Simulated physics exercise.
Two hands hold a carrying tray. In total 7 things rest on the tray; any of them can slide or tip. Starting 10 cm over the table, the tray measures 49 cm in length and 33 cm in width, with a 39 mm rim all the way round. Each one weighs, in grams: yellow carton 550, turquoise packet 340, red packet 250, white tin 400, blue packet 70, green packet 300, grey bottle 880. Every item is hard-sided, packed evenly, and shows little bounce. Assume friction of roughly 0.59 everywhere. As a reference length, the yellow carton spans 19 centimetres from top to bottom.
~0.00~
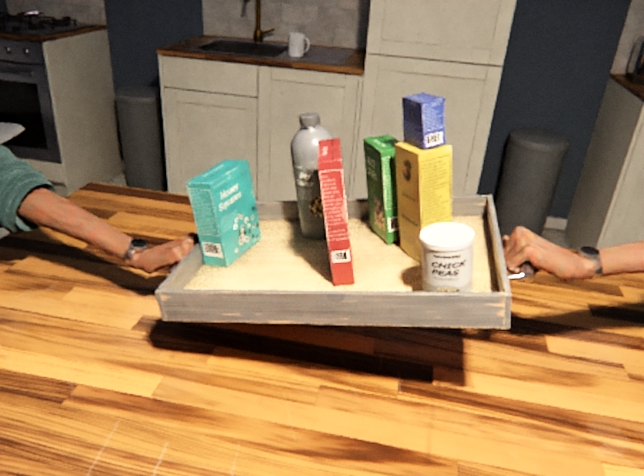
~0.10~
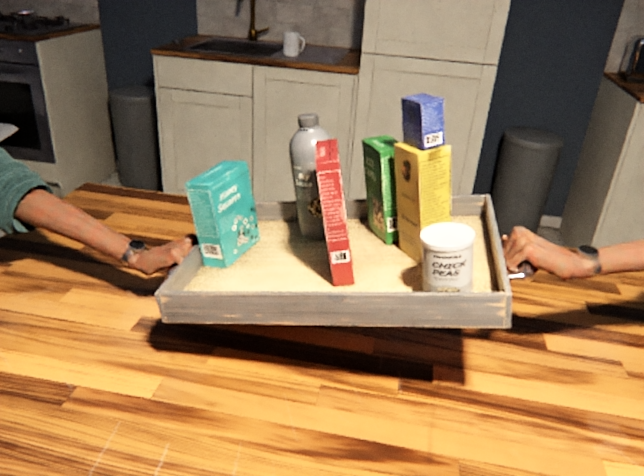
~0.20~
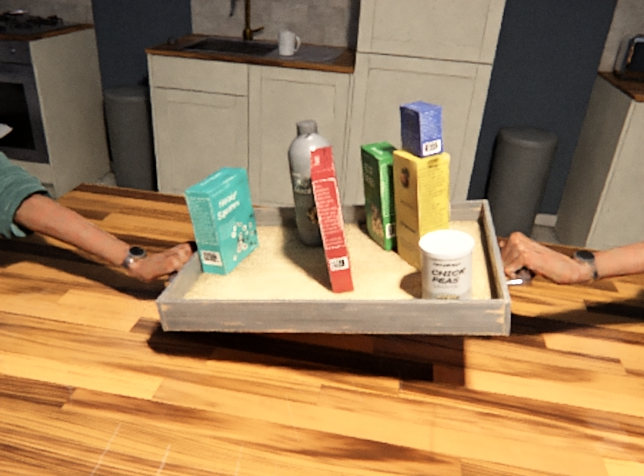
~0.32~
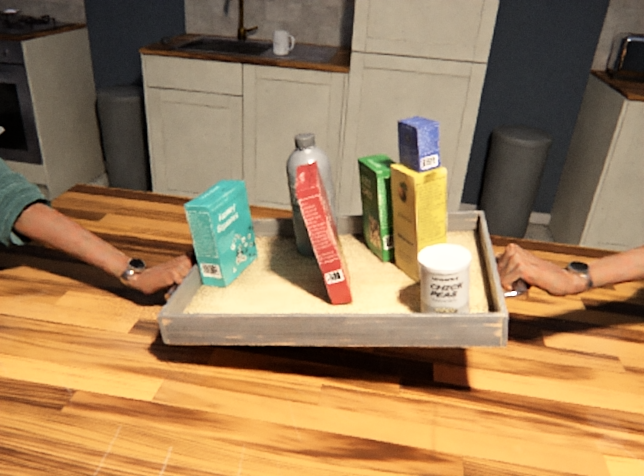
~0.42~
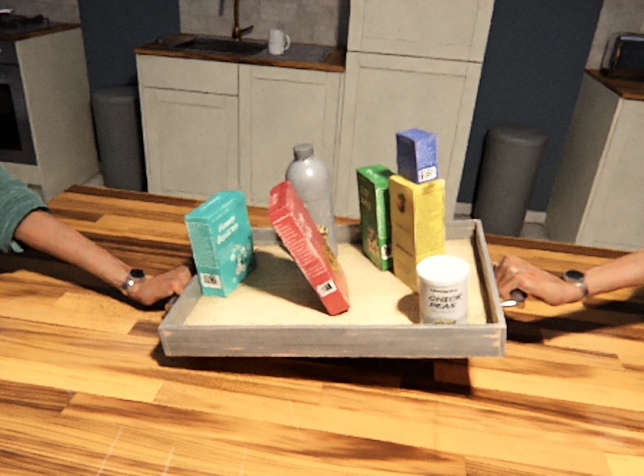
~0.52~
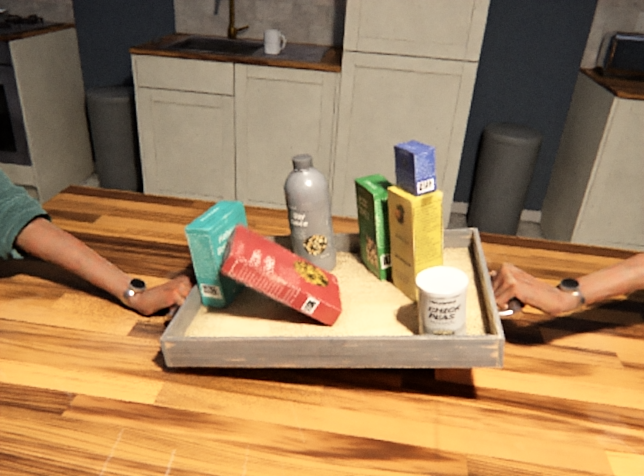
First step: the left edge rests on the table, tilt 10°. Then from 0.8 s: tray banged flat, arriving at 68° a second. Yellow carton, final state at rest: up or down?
Up.
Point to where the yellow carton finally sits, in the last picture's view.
At roughly (423, 288).
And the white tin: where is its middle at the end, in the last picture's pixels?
Look near (444, 360) and you'll find it.
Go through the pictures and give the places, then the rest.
In the first frame, left edge 10 cm above the table; yellow carton (424, 202); turquoise packet (227, 212).
In the second frame, left edge 10 cm above the table; white tin (448, 266); blue packet (423, 121).
In the third frame, left edge 8 cm above the table; red packet (332, 220); green packet (385, 196).
In the fourth frame, left edge 6 cm above the table; red packet (325, 233) rocked 9° off its seat; turquoise packet (224, 233).
In the fifth frame, left edge 4 cm above the table; red packet (310, 247) rocked 22° off its seat; white tin (443, 298).
In the sixth frame, left edge 2 cm above the table; yellow carton (416, 242); green packet (379, 227).
By 0.72 s, left edge on the table, tray at 10°; red packet on its side; turquoise packet rocked 23° off its seat.
By 0.92 s, left edge on the table, tray at 8°; turquoise packet now off the tray; red packet on its side.
By 1.12 s, tray flat on the table; red packet on its side.
When it is over (1.6 s), off the tray and tipped over, turquoise packet; lying over on the tray, red packet; the other 5 within 5 cm of the start. In the last view, yellow carton near (423, 288).
